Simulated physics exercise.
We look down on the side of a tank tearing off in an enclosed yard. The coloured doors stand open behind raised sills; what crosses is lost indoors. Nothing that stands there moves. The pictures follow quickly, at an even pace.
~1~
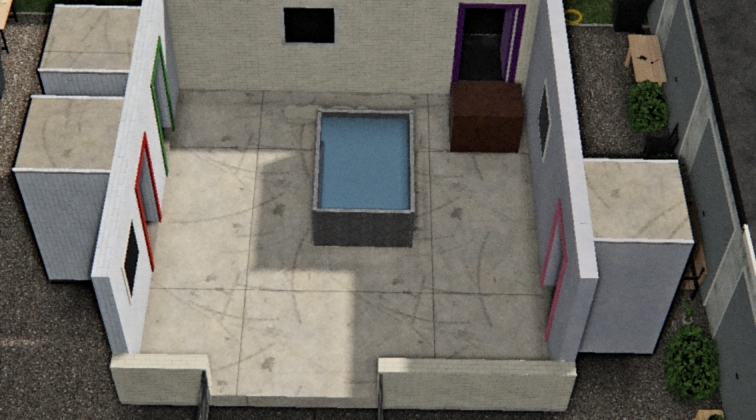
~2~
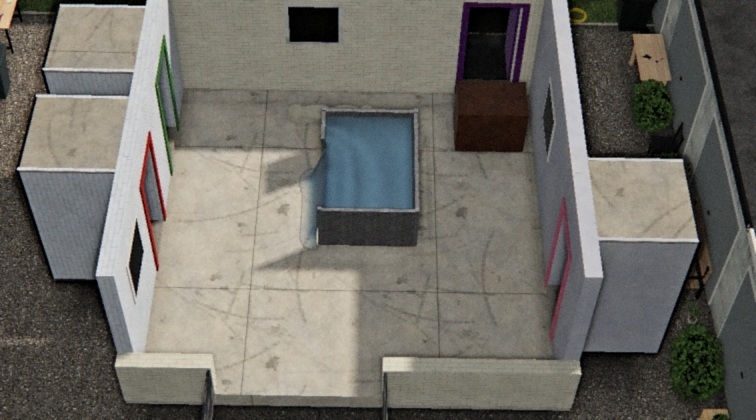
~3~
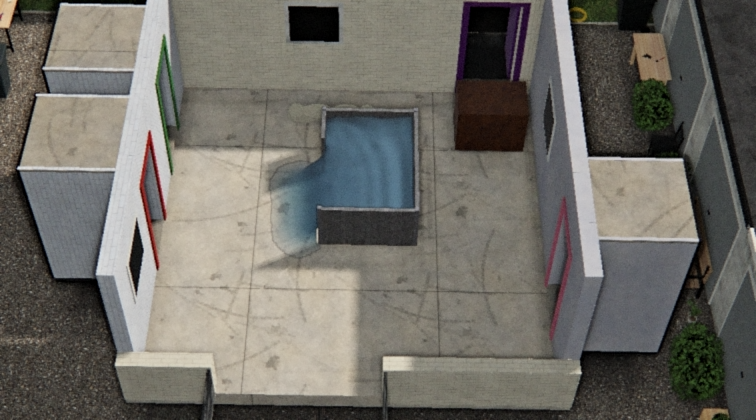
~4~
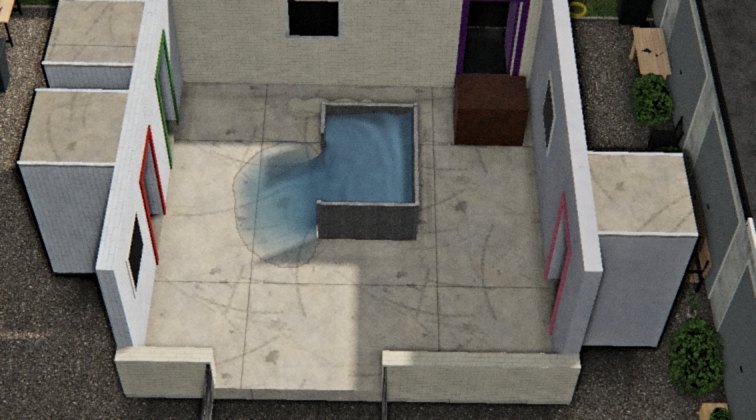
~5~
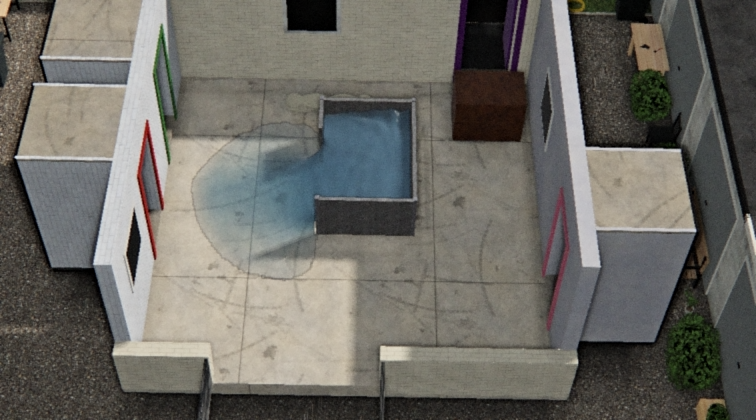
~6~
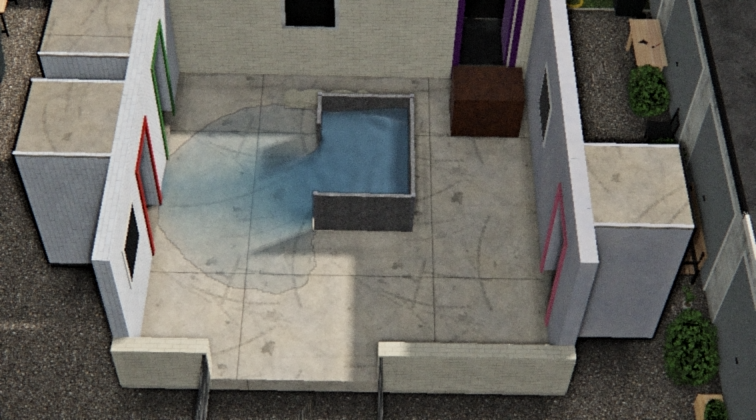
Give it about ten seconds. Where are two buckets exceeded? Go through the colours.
In the end: The green door lets in a lot; the pink door admits no more than that; the purple door admits no more than that; the red door lets in a lot.
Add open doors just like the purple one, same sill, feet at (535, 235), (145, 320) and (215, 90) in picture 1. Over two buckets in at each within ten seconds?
In that order: Stays under, passes that mark, floods.
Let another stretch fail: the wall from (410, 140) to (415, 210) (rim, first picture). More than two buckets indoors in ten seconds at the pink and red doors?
In short: The pink door lets more in, the red door goes over.
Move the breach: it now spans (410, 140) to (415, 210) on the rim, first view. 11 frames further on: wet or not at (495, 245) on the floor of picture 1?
At that place: Covered.
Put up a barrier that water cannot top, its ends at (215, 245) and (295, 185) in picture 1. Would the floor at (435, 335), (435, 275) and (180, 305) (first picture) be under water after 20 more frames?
In turn: Not flooded, dry, flooded.
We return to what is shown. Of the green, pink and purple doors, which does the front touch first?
First comes the one in green.
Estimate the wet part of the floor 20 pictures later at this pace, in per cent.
About 50 per cent.
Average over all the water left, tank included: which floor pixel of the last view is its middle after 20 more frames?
Near (257, 200).
A moment on, water covers 35 % of the floor; the green door under two buckets in, the pink door not reached, the purple door not reached, the red door far over two buckets in.
Next, water covers 35 % of the floor; the green door over two buckets in, the pink door not reached, the purple door not reached, the red door far over two buckets in.
Then, water covers 50 % of the floor; the green door far over two buckets in, the pink door not reached, the purple door not reached, the red door far over two buckets in.
Later, water covers 85 % of the floor; the green door far over two buckets in, the pink door wet at the sill, nothing in, the purple door wet at the sill, nothing in, the red door far over two buckets in.
In the end, water covers 95 % of the floor; the green door far over two buckets in, the pink door wet at the sill, nothing in, the purple door wet at the sill, nothing in, the red door far over two buckets in.
